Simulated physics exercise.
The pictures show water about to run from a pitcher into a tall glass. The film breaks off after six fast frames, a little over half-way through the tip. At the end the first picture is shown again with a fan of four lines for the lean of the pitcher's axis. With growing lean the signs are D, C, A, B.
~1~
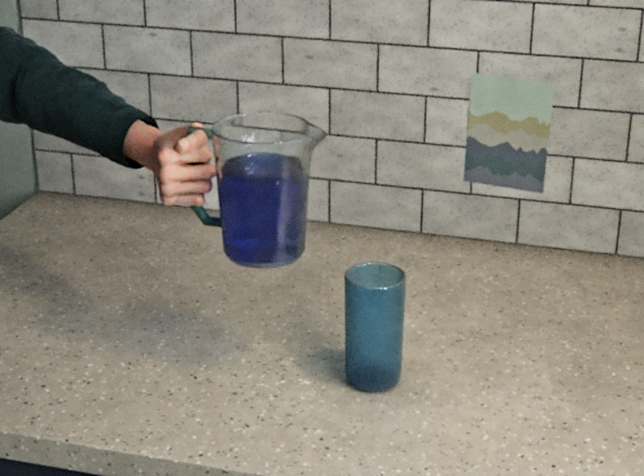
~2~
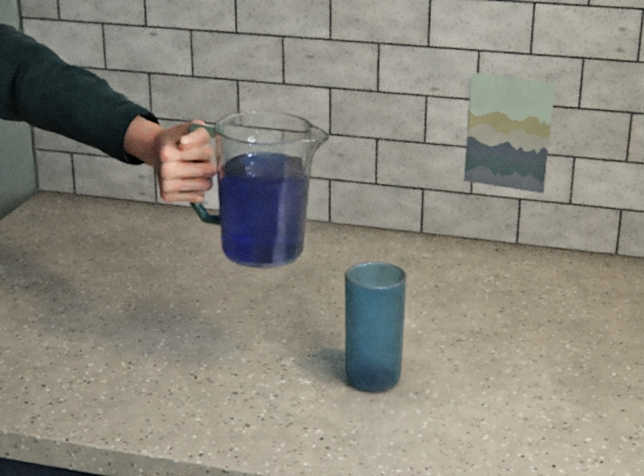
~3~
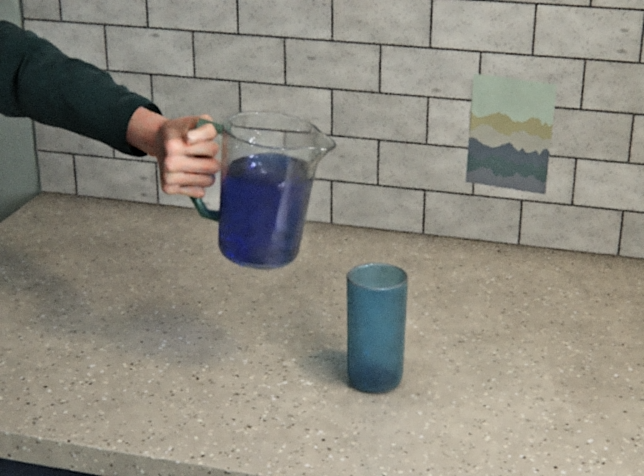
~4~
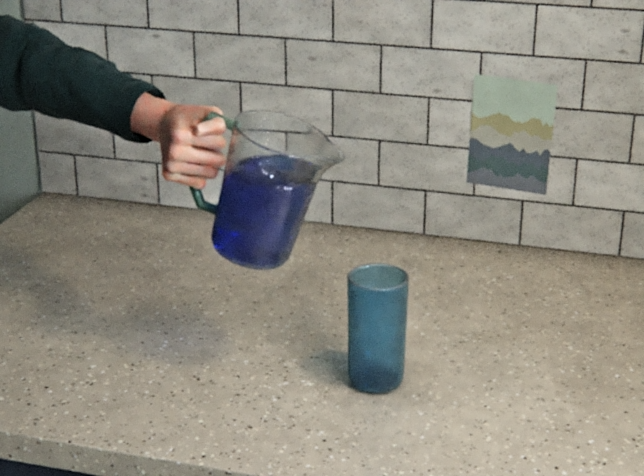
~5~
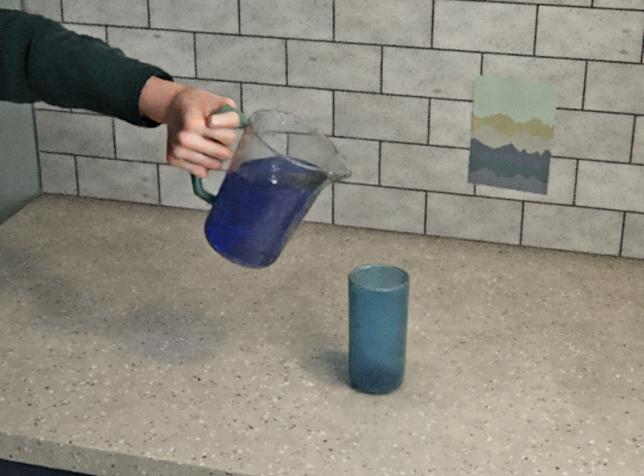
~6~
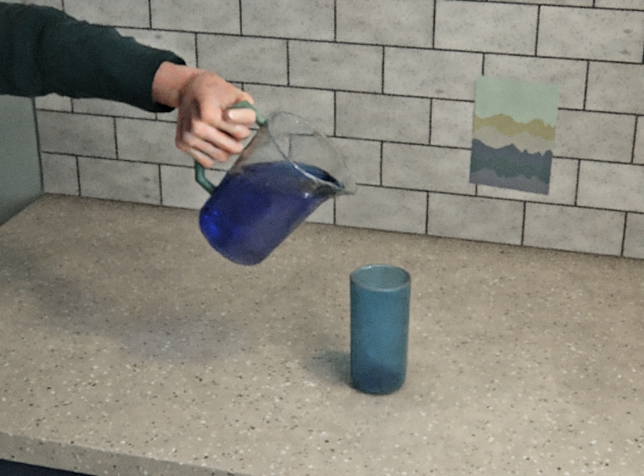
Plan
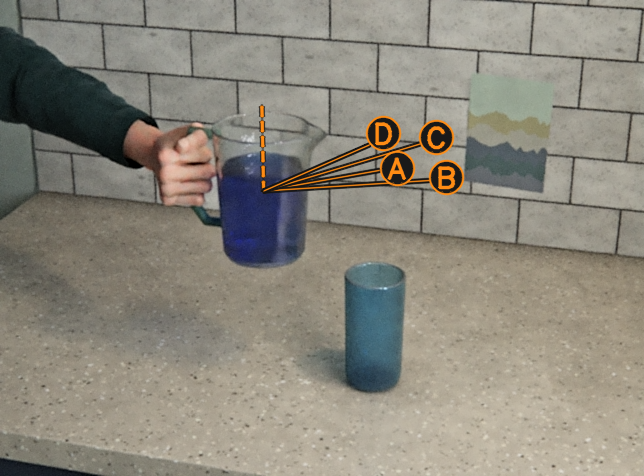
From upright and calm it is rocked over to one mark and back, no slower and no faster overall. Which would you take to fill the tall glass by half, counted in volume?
D beats the others.
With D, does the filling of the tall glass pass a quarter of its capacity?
Yes.
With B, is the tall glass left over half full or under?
Over.
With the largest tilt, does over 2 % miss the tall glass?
Yes, it does.
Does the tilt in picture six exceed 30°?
Yes.
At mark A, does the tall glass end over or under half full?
Over half.
On the marked copy, A at (379, 170); B at (429, 180); C at (420, 143); D at (369, 144).
With A, the tall glass ends with about 94 % of what it can hold; 3 % of the water is spilt.
With B, the tall glass ends with about 97 % of what it can hold; 15 % of the water is spilt.
With C, the tall glass ends with about 73 % of what it can hold.
With D, the tall glass ends with about 50 % of what it can hold.
